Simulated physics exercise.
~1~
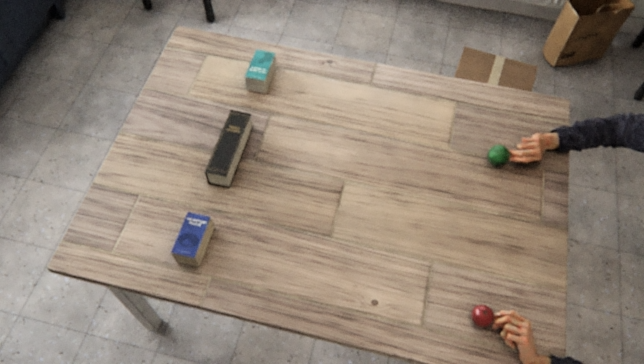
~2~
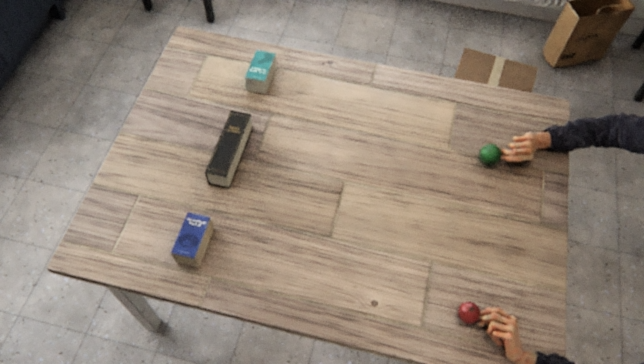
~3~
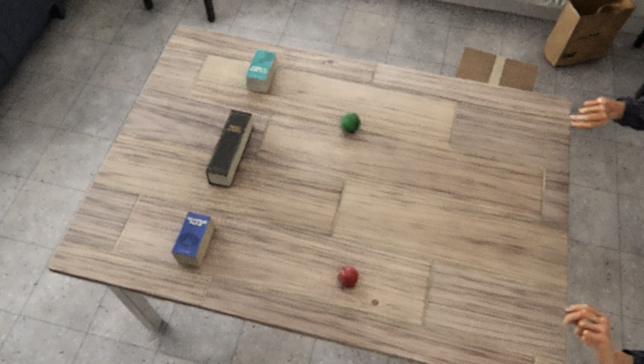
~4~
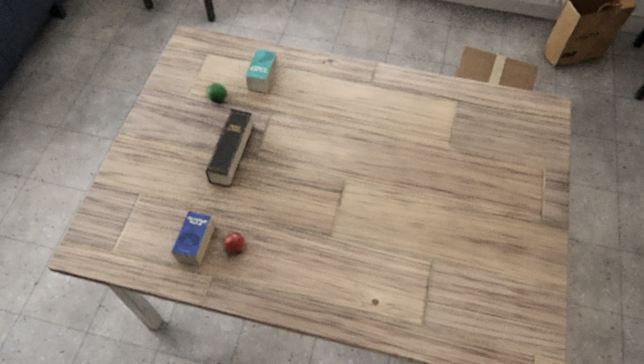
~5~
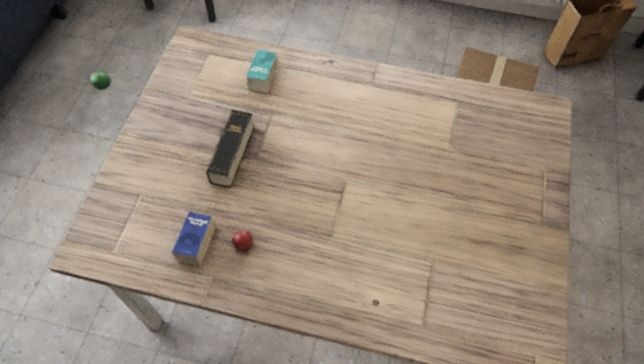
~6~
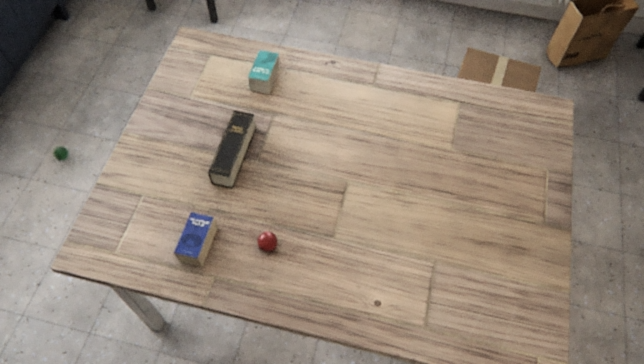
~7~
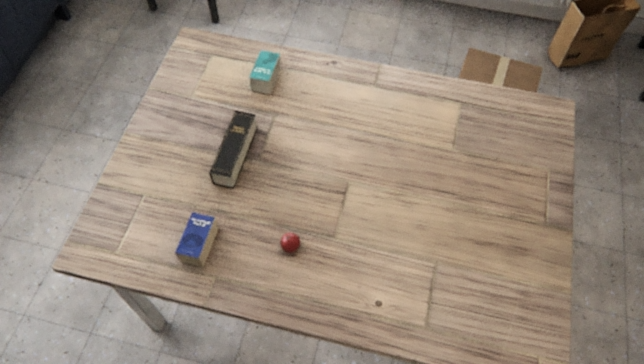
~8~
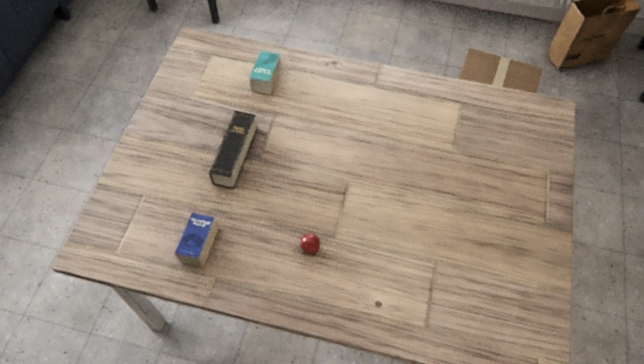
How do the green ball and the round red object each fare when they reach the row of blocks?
The green ball gets through the gap between the turquoise and black blocks and goes off the left side of the table. The round red object is stopped by the blue block and rolls back to the right.
